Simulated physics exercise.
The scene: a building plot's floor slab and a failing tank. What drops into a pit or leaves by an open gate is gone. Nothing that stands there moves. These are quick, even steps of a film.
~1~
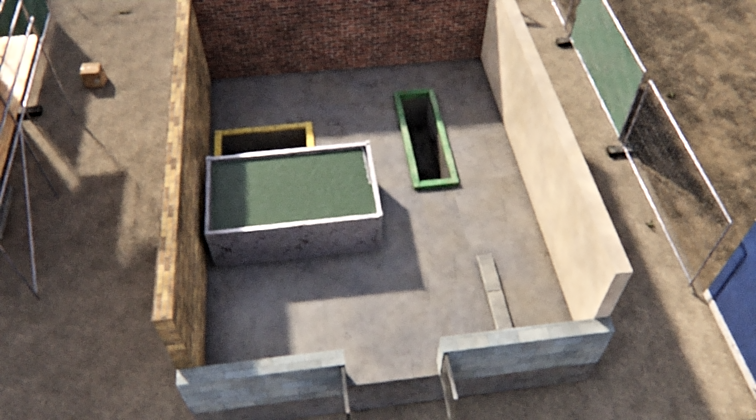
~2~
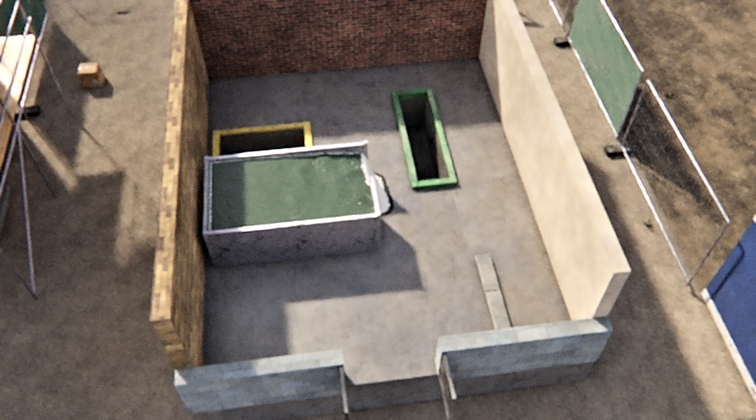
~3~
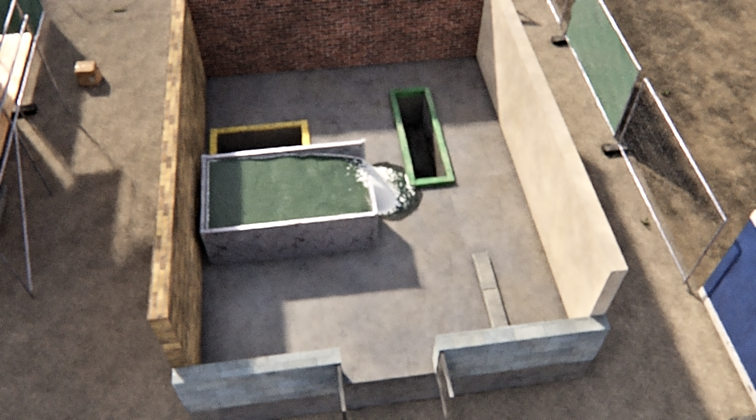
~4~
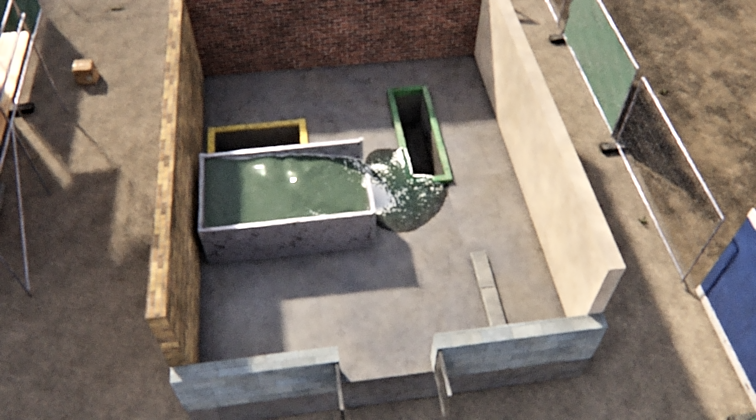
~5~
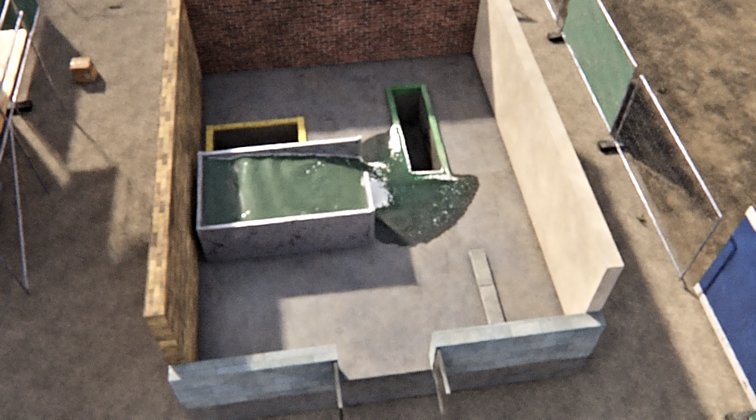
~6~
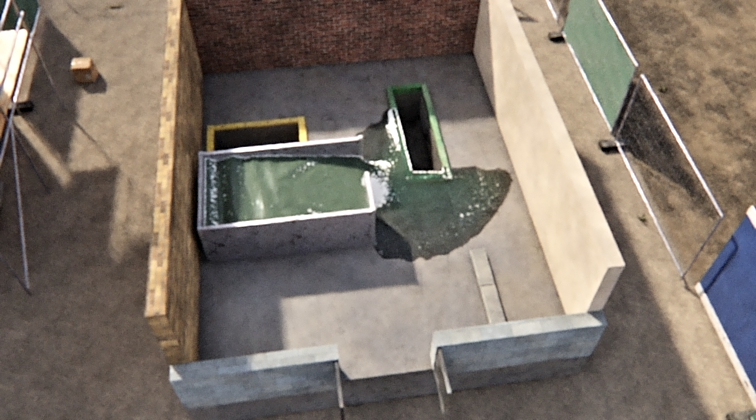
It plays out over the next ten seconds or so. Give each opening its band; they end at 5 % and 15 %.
One by one: The gate takes under 5 %; the green pit takes over 15 %; the yellow pit takes under 5 %.
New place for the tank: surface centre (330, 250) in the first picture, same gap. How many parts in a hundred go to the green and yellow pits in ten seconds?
Per cent: Green 4, yellow 4.
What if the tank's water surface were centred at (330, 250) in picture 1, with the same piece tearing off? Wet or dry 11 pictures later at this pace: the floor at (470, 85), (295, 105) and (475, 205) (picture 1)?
One after the other: Covered, dry, covered.
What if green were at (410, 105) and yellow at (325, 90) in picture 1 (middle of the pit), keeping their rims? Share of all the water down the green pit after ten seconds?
Roughly, in per cent: Green 15.
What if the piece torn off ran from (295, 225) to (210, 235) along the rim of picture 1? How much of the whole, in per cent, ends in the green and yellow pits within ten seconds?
Parts in a hundred: Green 2, yellow 2.
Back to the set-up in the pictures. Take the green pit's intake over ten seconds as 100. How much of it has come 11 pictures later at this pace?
Close to 50 %.
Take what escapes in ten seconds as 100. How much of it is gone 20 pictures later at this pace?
Roughly 65 per cent.
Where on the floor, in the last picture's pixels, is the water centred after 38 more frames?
At about (378, 206).
A moment on, water covers 20 % of the floor; the gate 0 %, the green pit 8 %, the yellow pit 0 %.
Next, water covers 30 % of the floor; the gate 0 %, the green pit 15 %, the yellow pit 0 %.
Then, water covers 50 % of the floor; the gate 0 %, the green pit 22 %, the yellow pit 0 %.
Later, water covers 80 % of the floor; the gate 0 %, the green pit 29 %, the yellow pit 0 %.
In the end, water covers 90 % of the floor; the gate 1 %, the green pit 32 %, the yellow pit 0 %.
